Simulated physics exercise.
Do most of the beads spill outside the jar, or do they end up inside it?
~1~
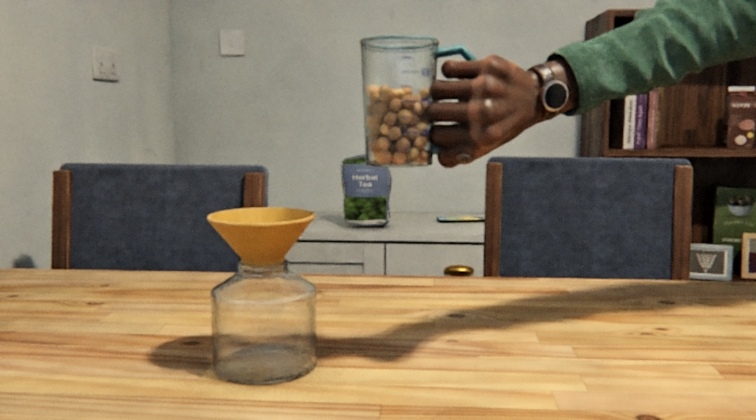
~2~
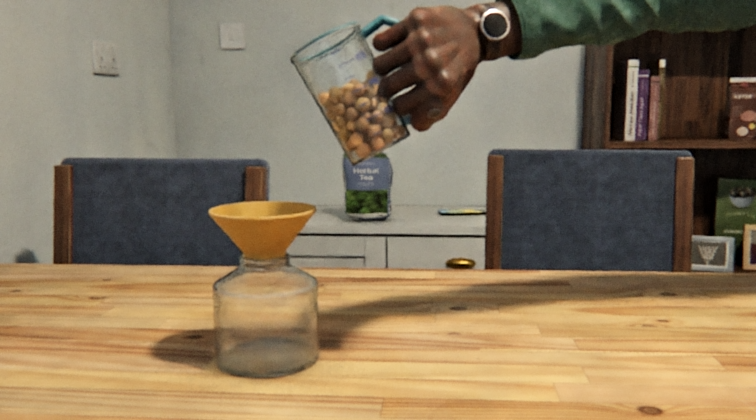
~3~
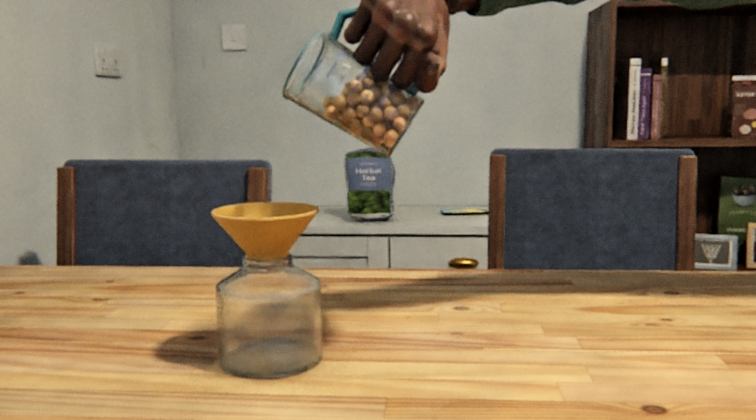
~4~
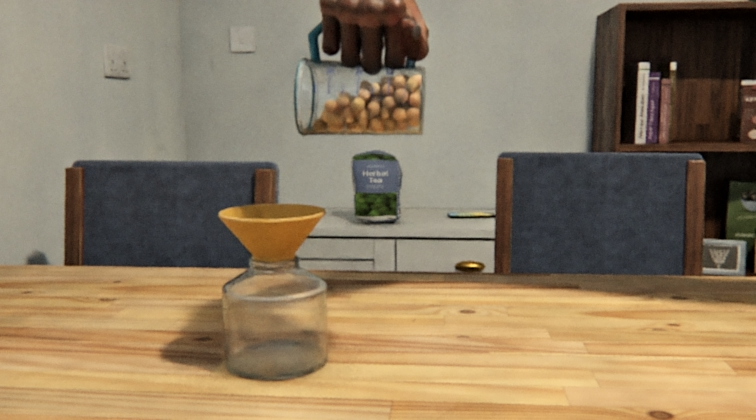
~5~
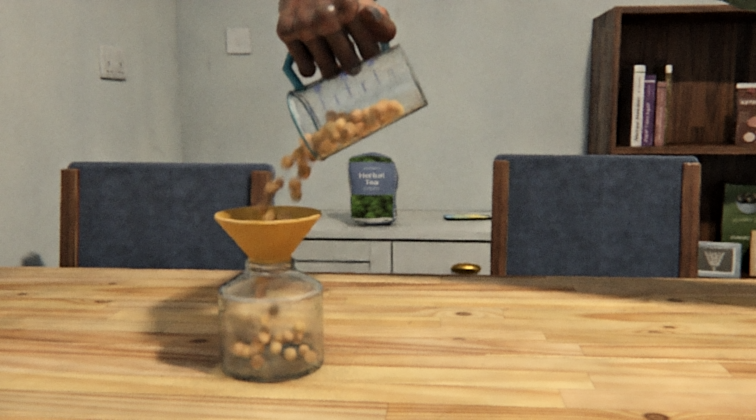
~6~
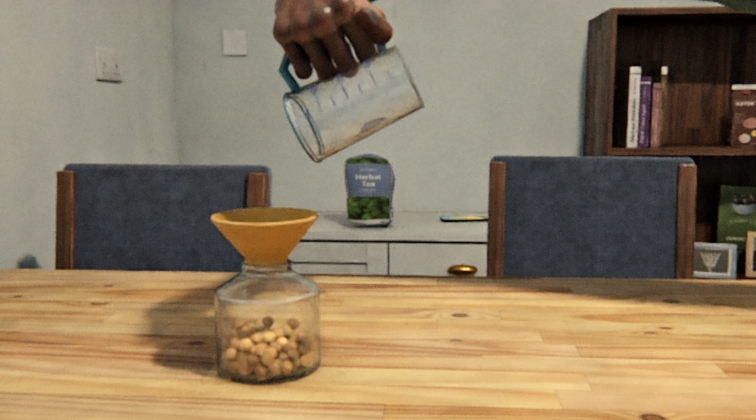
They end up inside the jar, where they lie in a pile at the bottom. None are seen spilt on the table.
